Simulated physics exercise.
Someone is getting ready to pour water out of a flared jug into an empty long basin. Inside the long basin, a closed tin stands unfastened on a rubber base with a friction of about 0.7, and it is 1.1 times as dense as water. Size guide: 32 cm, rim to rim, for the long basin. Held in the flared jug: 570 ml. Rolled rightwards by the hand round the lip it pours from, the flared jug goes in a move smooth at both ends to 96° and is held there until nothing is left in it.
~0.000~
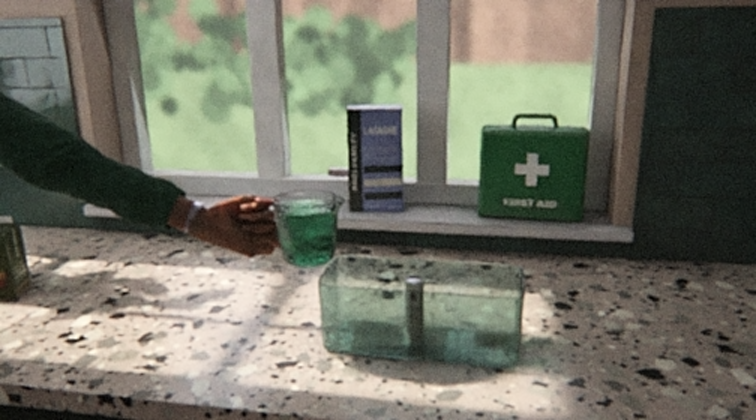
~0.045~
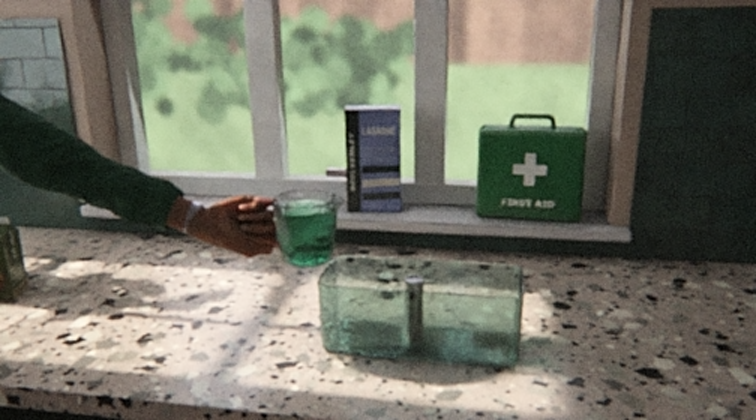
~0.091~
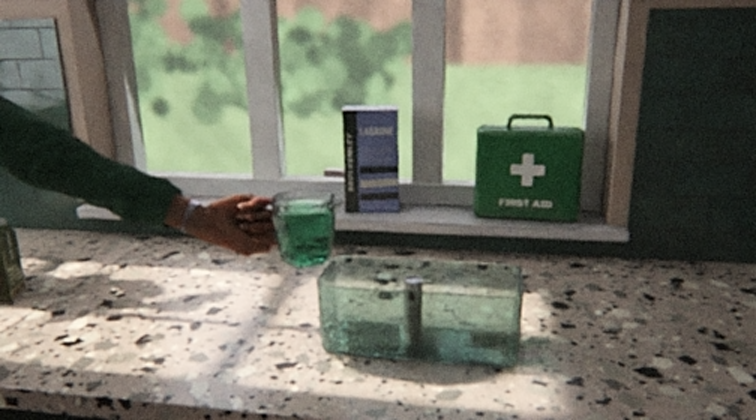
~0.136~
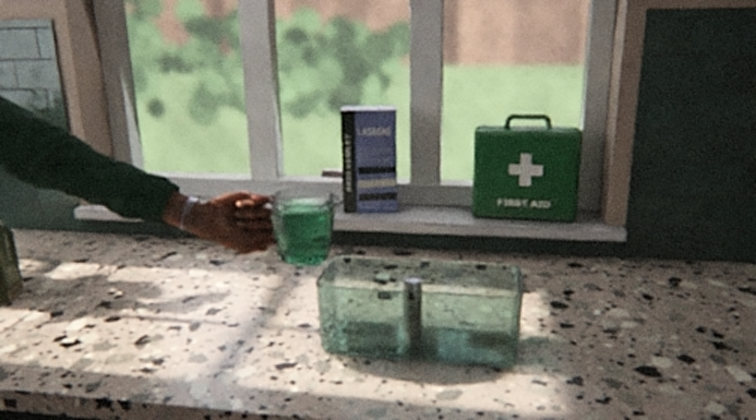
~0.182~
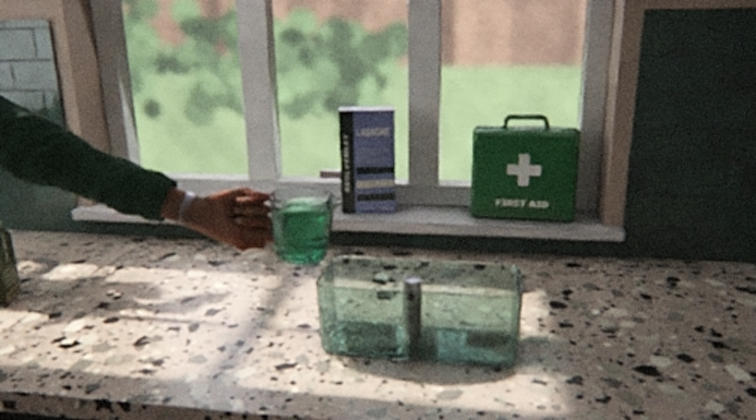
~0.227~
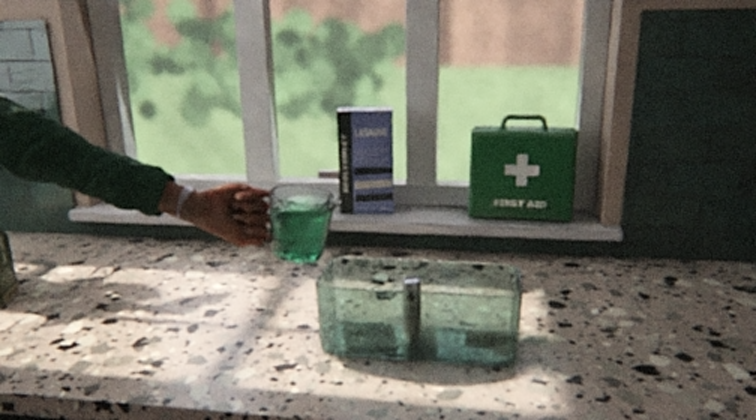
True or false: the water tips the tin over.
True.
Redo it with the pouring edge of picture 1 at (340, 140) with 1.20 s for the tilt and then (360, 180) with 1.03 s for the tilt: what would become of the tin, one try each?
Run one: It does not tip. Run two: It does not tip.
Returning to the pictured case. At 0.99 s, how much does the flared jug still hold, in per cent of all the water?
What remains is about 32 percent of it all.
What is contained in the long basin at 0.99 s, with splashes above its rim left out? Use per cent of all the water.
Near 42 in a hundred.
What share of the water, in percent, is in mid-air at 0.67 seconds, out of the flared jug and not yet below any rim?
Some 14 % is the figure.
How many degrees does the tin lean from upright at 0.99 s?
0°.
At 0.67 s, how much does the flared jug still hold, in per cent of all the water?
Roughly 82 per cent.
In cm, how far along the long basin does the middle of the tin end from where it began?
All told, the tin's centre has moved close to 11.5 cm.
Then, 0.67 s in, the tilt is 57° and 83 per cent is still to pour; the tin stands where it began.
Then, 0.99 s in, the tilt is 89° and 31 per cent is still to pour; the tin stands 1 cm from where it began.
Then, 1.33 s in, the tilt is 96° and 3 per cent is still to pour; the tin leans 37°.
Then, 1.70 s in, the tilt is 96° and 0 per cent is still to pour; the tin lies on its side.
Finally, the tin lies on its side.
